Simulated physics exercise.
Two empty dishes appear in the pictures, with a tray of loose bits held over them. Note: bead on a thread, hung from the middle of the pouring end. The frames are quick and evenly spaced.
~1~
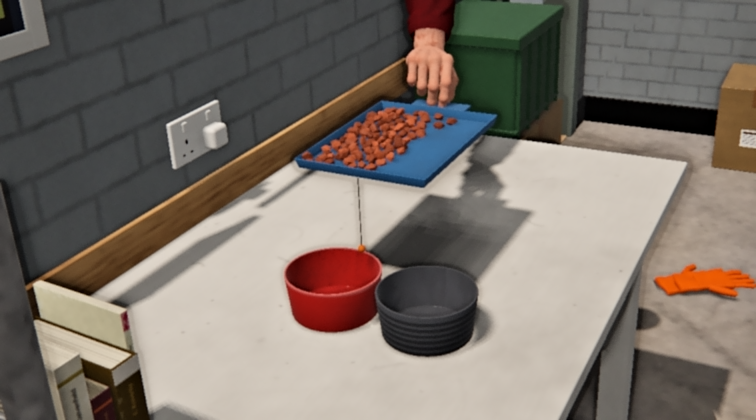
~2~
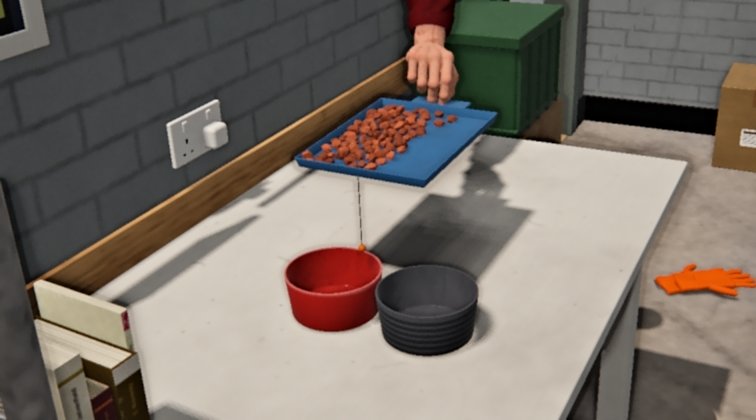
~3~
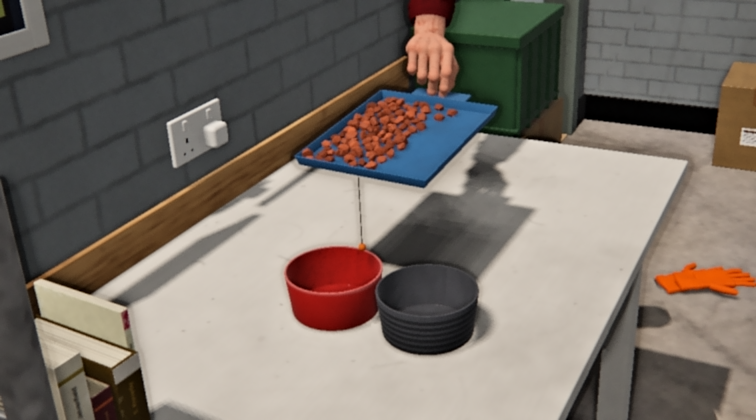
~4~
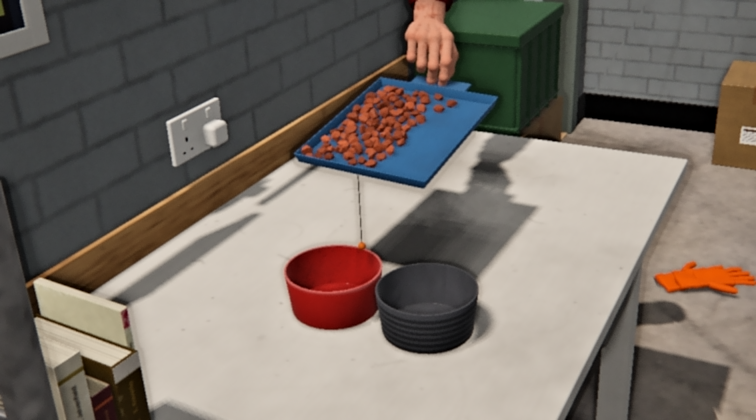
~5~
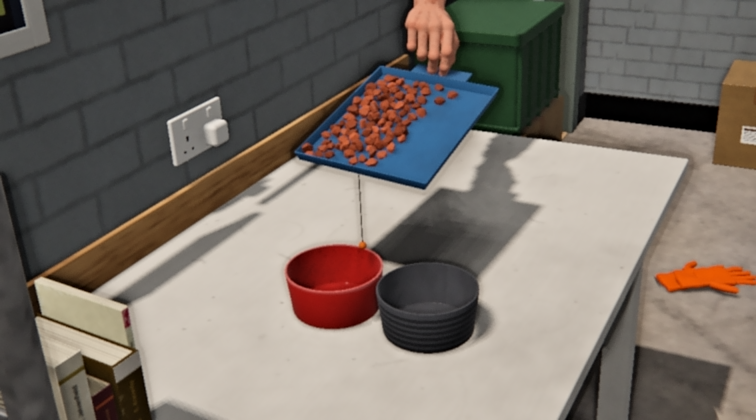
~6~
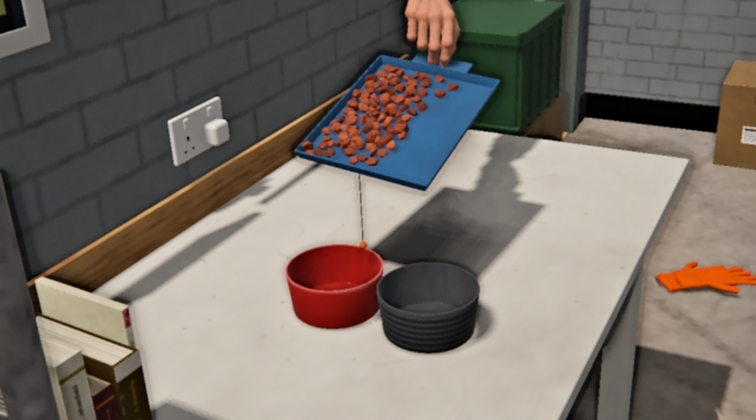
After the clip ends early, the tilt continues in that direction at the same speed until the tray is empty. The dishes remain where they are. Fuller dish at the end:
It pours more generously into the right dish, it seems.
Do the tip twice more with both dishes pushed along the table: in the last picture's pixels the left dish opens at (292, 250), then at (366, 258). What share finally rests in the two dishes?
Result, in turn: 70 %, 80 %.
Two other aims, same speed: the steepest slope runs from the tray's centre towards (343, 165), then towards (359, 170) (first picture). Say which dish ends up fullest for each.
Well, the dish on the left side comes out on top first, and then the dish on the left side does.
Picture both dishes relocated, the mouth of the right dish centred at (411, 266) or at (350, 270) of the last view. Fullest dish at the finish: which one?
Answer, in order: The one to the right and the one to the right.
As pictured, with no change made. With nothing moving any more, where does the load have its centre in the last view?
I'd put the middle somewhere around (416, 319).
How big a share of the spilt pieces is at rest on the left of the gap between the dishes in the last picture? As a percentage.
About 40 per cent.
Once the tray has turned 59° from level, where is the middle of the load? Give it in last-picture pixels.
Mark it at roughly (391, 154) in the final frame.
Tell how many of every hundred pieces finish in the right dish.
Roughly 70 %.
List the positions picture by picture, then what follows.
In the first frame, corners of the pouring end at (298, 158) and (423, 178), level; middle of the load at (376, 138), bits of crushed brick; left dish at (309, 310); right dish at (405, 333); bead on its thread at (362, 248).
In the second frame, corners of the pouring end at (299, 157) and (423, 178), level; middle of the load at (377, 137).
In the third frame, corners of the pouring end at (299, 155) and (424, 179), tipped barely, lowest at the right corner; middle of the load at (377, 132).
In the fourth frame, corners of the pouring end at (298, 153) and (423, 179), tipped a little, lowest at the right corner; middle of the load at (376, 126).
In the fifth frame, corners of the pouring end at (299, 151) and (424, 181), tipped a little, lowest at the right corner; middle of the load at (377, 120).
In the sixth frame, corners of the pouring end at (299, 150) and (425, 183), tipped clearly, lowest at the right corner; middle of the load at (377, 115); left dish at (311, 306); right dish at (407, 330).
Soon, tray tipped steeply; nearly all on the tray; a small part in the air.
A while on, tray tipped right over; about a quarter on the tray; about half in the right dish; a small part in the left dish; a small part outside both; a small part in the air.
Towards the end, tray tipped past a quarter turn; about two thirds in the right dish; about a quarter in the left dish; a small part outside both.
Finally, tray tipped past a quarter turn; about two thirds in the right dish; about a quarter in the left dish; a small part outside both.
